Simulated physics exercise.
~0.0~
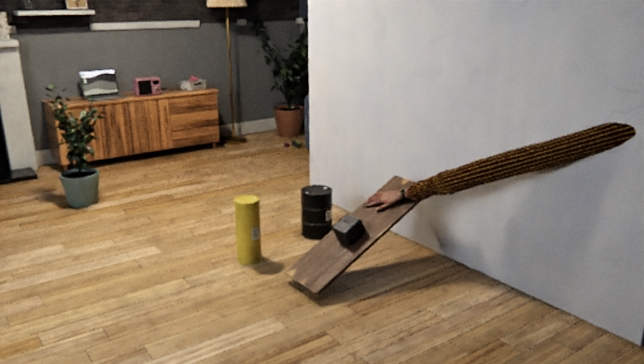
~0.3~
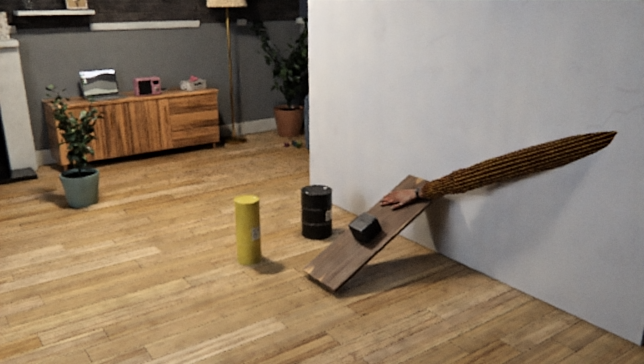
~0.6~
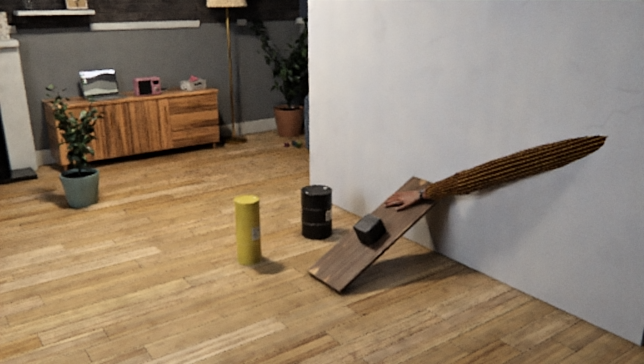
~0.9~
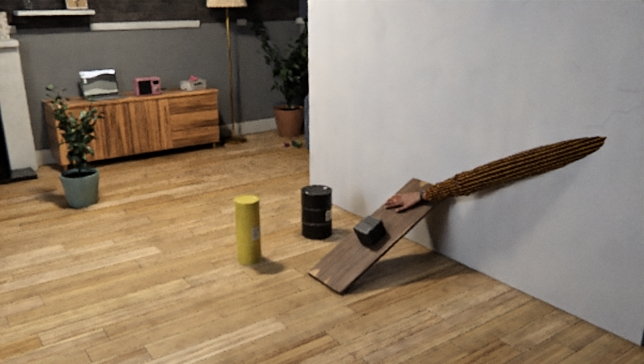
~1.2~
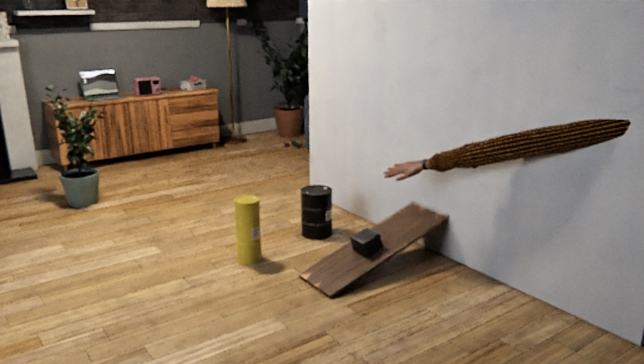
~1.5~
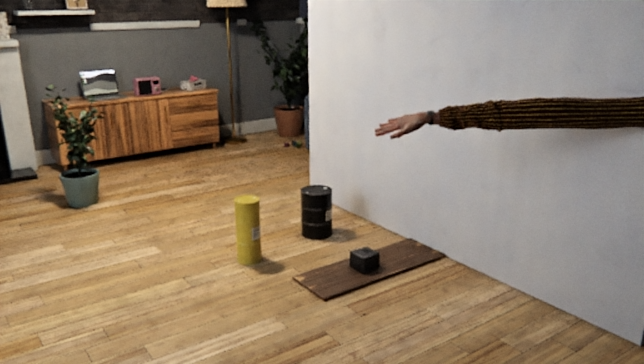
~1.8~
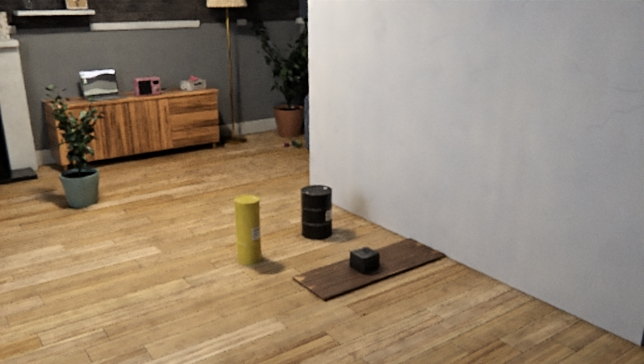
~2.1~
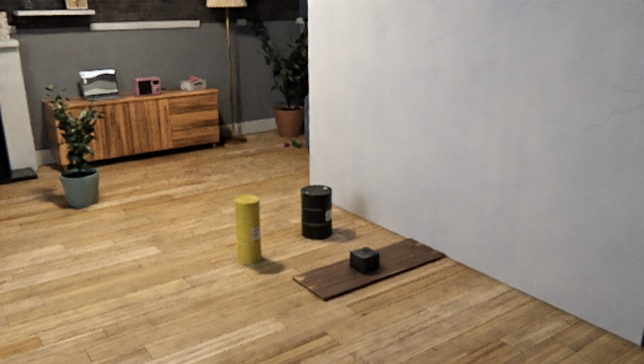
The footage shows a hand leaning a brown board with a dark block on it against a pale wall, near a yellow canister and a black canister. The hand lets go and withdraws, and the board slides down to lie flat on the floor, the block still on top.
